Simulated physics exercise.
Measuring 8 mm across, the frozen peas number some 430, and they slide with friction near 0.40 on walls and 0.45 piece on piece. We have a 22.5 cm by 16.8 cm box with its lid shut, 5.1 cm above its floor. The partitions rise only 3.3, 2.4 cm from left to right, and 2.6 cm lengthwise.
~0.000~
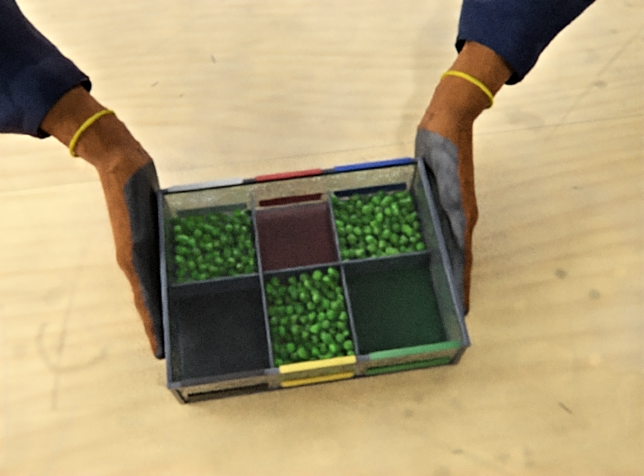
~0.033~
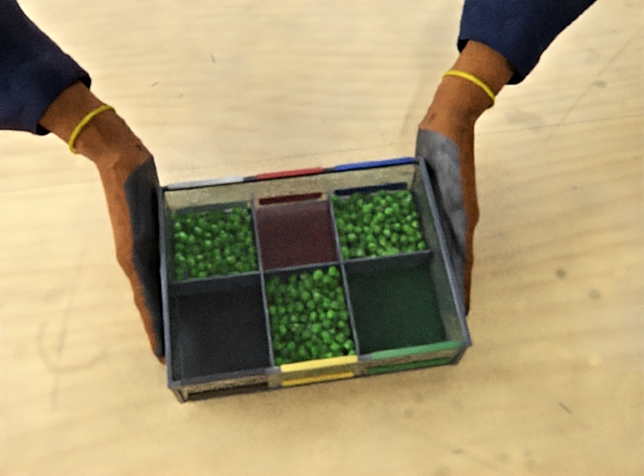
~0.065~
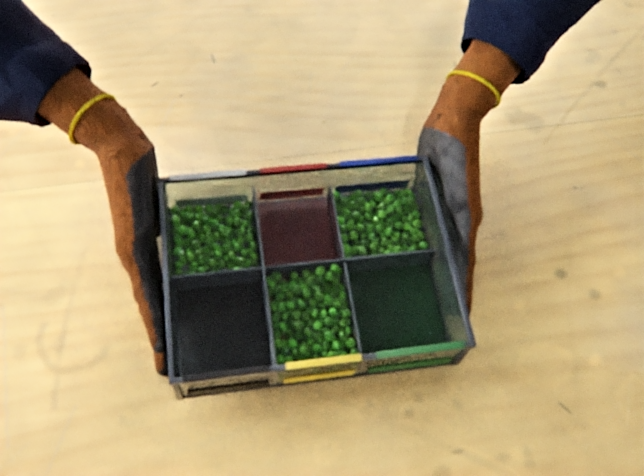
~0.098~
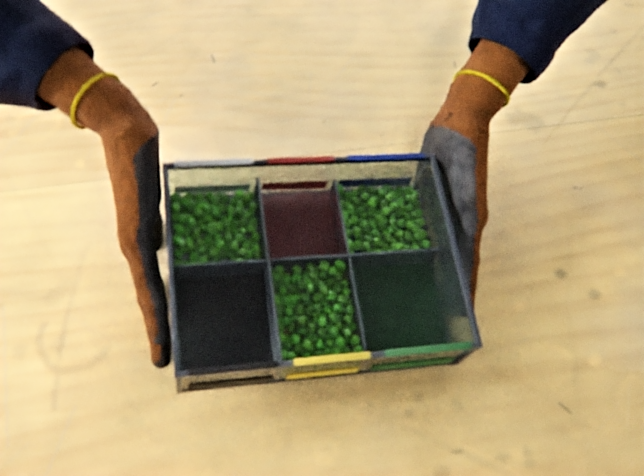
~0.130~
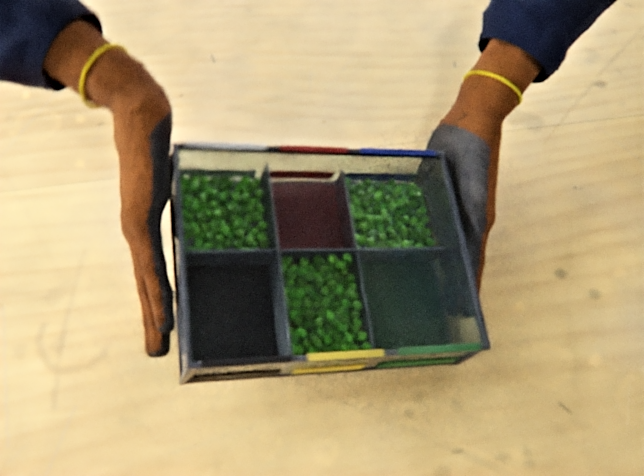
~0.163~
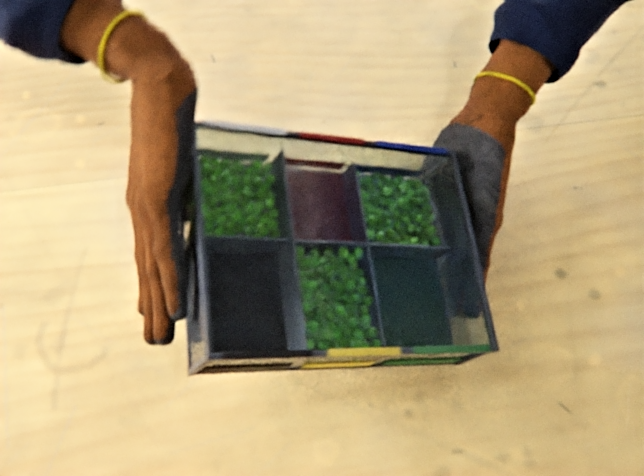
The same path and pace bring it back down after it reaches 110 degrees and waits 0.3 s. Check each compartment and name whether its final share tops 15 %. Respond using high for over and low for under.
Red compartment low, blue compartment high, green compartment high, yellow compartment low, white compartment low, black compartment low.
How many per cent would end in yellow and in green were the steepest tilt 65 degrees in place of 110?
The yellow compartment would hold 25 per cent, the green one 30 per cent.
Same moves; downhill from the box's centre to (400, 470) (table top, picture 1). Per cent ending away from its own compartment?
70 %.
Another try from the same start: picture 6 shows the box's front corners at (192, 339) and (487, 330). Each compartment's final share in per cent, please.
Each compartment ends with, in per cent, red 0, blue 65, green 30, yellow 0, white 5 and black 0.
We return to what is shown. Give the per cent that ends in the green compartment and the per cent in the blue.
Green at 65 and blue at 30, in per cent.
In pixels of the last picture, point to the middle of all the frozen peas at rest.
I'd put it at about (405, 290).
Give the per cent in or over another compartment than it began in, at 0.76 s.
Near 65 in a hundred.
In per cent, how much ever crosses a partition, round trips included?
Roughly 75 in a hundred.
After 0.76 s, tilt 110 degrees; red 5 %, blue 30 %, green 55 %, yellow 5 %, white 5 %.
After 1.15 s, tilt 64 degrees; blue 30 %, green 65 %, white 5 %.
After 1.63 s, tilt 0 degrees; blue 30 %, green 65 %.
In the end, at 2.1 s, red 0 %, blue 30 %, green 65 %, yellow 0 %, white 0 %, black 0 %.
